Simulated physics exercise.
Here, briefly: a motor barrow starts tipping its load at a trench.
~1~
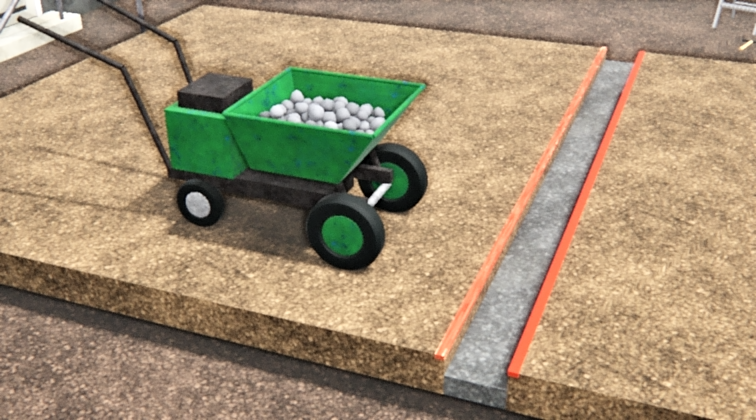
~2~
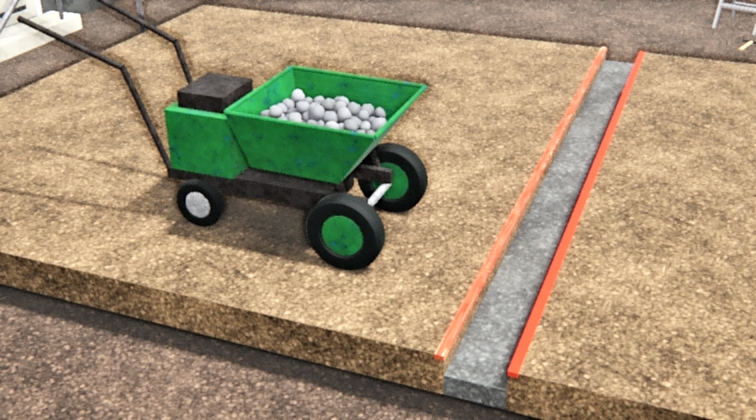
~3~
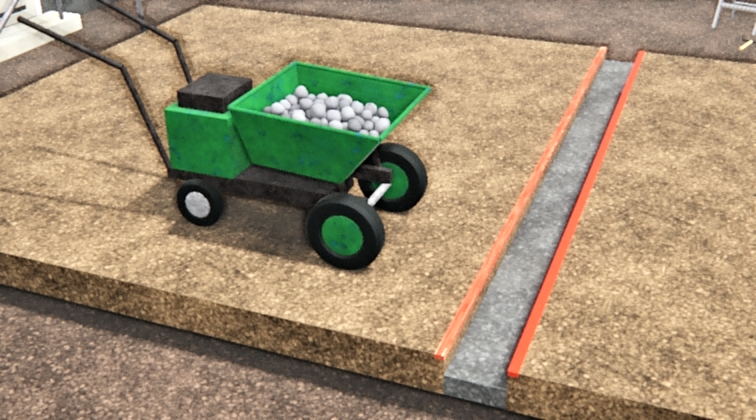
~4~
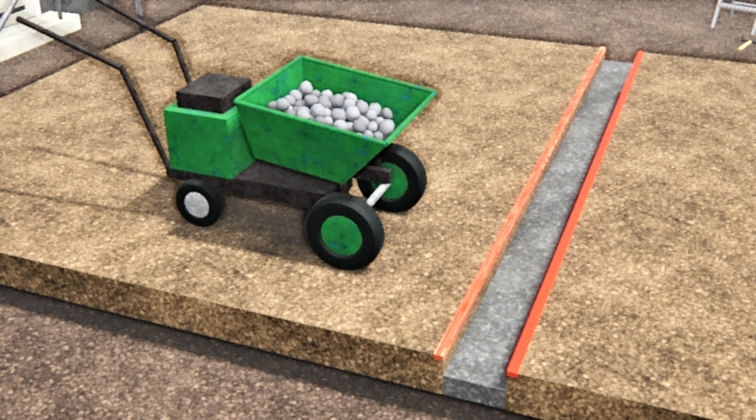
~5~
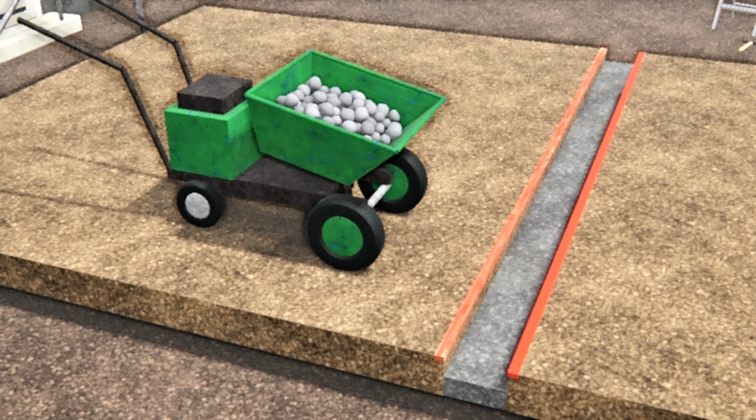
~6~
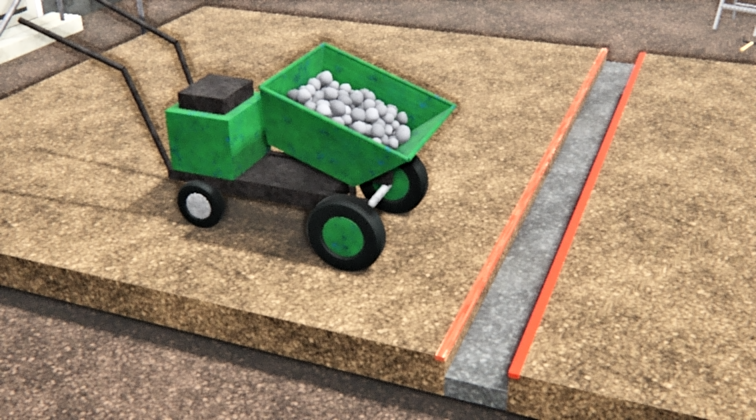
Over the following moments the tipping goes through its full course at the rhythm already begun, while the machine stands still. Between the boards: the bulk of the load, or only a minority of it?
I expect most of the load to land in the trench.
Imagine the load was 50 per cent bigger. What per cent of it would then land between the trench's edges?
Roughly 60 %.
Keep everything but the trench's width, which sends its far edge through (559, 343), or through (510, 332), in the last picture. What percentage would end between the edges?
In order: Some 80 per cent, then some 60 per cent.
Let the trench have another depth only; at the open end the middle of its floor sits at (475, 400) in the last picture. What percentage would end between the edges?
90 %.
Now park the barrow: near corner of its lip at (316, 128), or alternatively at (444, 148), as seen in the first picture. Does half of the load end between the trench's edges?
Respectively: A smaller portion, a smaller portion.
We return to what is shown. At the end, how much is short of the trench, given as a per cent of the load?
My estimate is around 20 percent.
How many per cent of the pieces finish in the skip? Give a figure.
Estimate: Near 0 %.
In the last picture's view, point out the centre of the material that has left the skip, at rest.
Centre at rest: Close to (515, 266).
Shortly afterwards, skip tipped steeply; the whole lot in the skip.
Next, skip tipped right over; the bulk in the skip; a little short of the trench; a little in or heaped over the trench.
Some moments later, skip tipped right over; a little in the skip; a little short of the trench; near two thirds in or heaped over the trench; only a few beyond it.
In the end, skip tipped right over; only a few in the skip; near a quarter short of the trench; the bulk in or heaped over the trench; a little beyond it.
